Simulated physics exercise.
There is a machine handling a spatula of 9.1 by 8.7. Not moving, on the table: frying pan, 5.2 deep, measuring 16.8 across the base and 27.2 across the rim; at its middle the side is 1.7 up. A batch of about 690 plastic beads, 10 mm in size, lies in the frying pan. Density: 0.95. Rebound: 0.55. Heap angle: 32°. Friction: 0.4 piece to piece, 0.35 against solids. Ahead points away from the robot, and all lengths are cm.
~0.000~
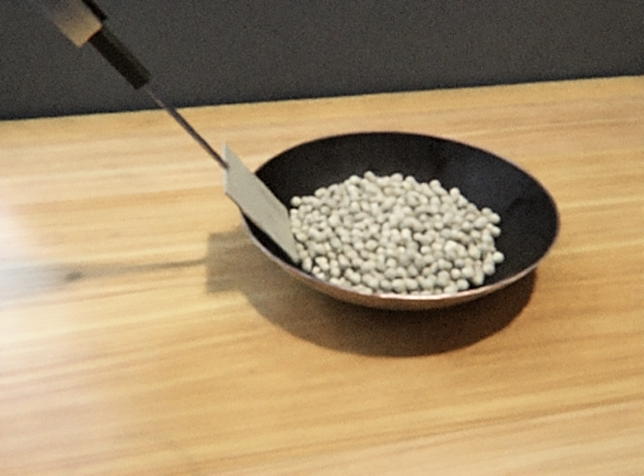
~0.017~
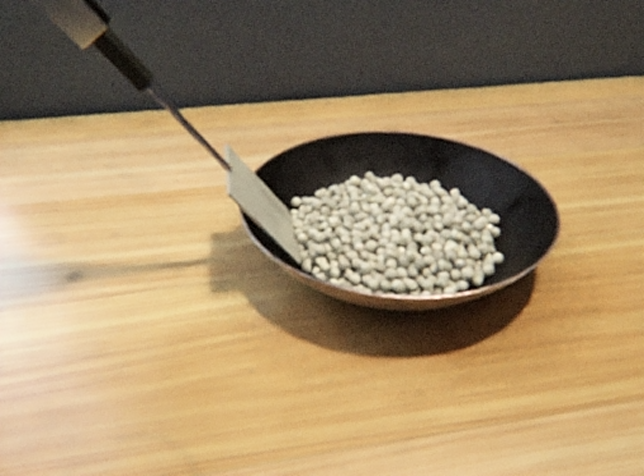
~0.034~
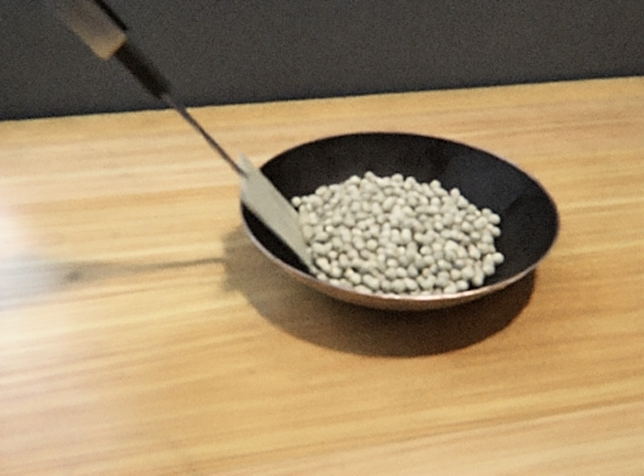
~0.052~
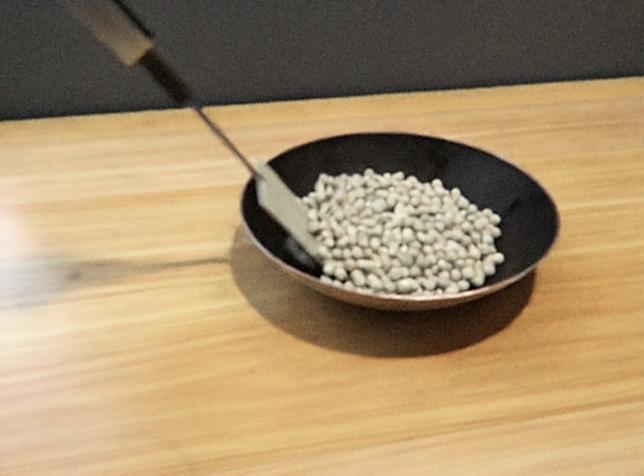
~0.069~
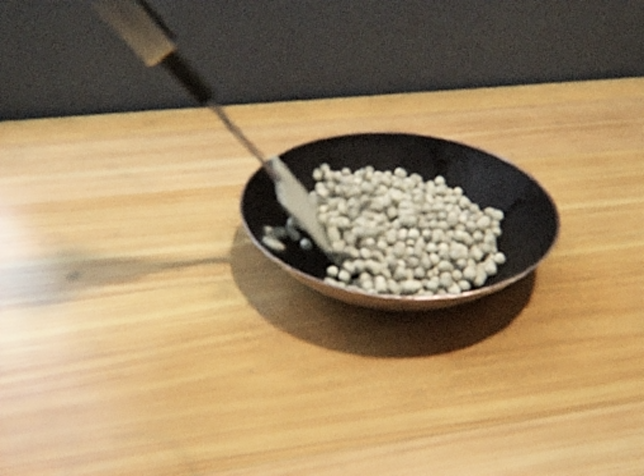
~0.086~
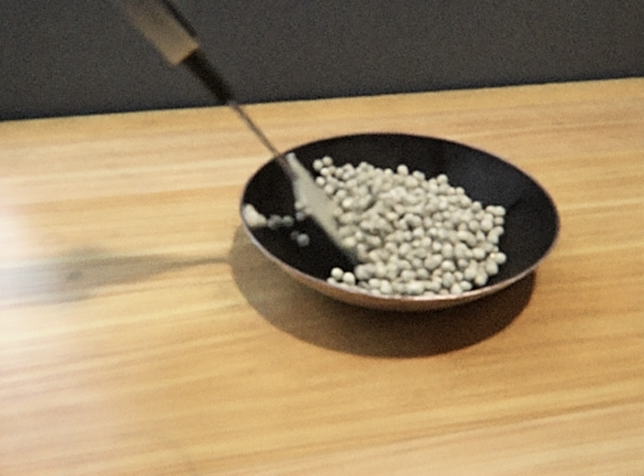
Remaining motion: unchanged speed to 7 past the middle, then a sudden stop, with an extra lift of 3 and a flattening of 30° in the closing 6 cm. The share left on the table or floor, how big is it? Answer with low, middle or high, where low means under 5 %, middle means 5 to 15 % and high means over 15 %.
Low.
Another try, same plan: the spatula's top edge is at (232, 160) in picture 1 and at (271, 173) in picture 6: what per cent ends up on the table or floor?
Off the vessel, on the table or floor: Some 0 percent.
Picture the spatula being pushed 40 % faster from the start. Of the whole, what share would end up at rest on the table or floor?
Estimated share: Some 10 %.
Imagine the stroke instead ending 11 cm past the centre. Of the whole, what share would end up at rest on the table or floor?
I'd expect close to 35 per cent then.
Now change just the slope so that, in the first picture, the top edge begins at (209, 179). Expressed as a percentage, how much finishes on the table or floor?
Roughly 5%.
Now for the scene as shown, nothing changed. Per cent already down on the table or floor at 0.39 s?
I'd put it at around 2 per cent.
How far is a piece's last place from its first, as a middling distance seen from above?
4 cm.
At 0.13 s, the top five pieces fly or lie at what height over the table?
They are near 9 cm up.
After 0.13 s, sloping 56°, highest piece 15 above the table; 687 in the frying pan, 2 on the blade or in flight.
After 0.17 s, sloping 44°, highest piece 21 above the table; 686 in the frying pan, 3 on the blade or in flight.
After 0.39 s, sloping 26°, highest piece 20 above the table; 670 in the frying pan, 15 on the table or floor, 4 on the blade or in flight.
After 1.44 s, sloping 26°, highest piece 6 above the table; 670 in the frying pan, 19 on the table or floor.
At rest, 670 in the frying pan, 19 on the table or floor. That is 3 % on the table or floor.
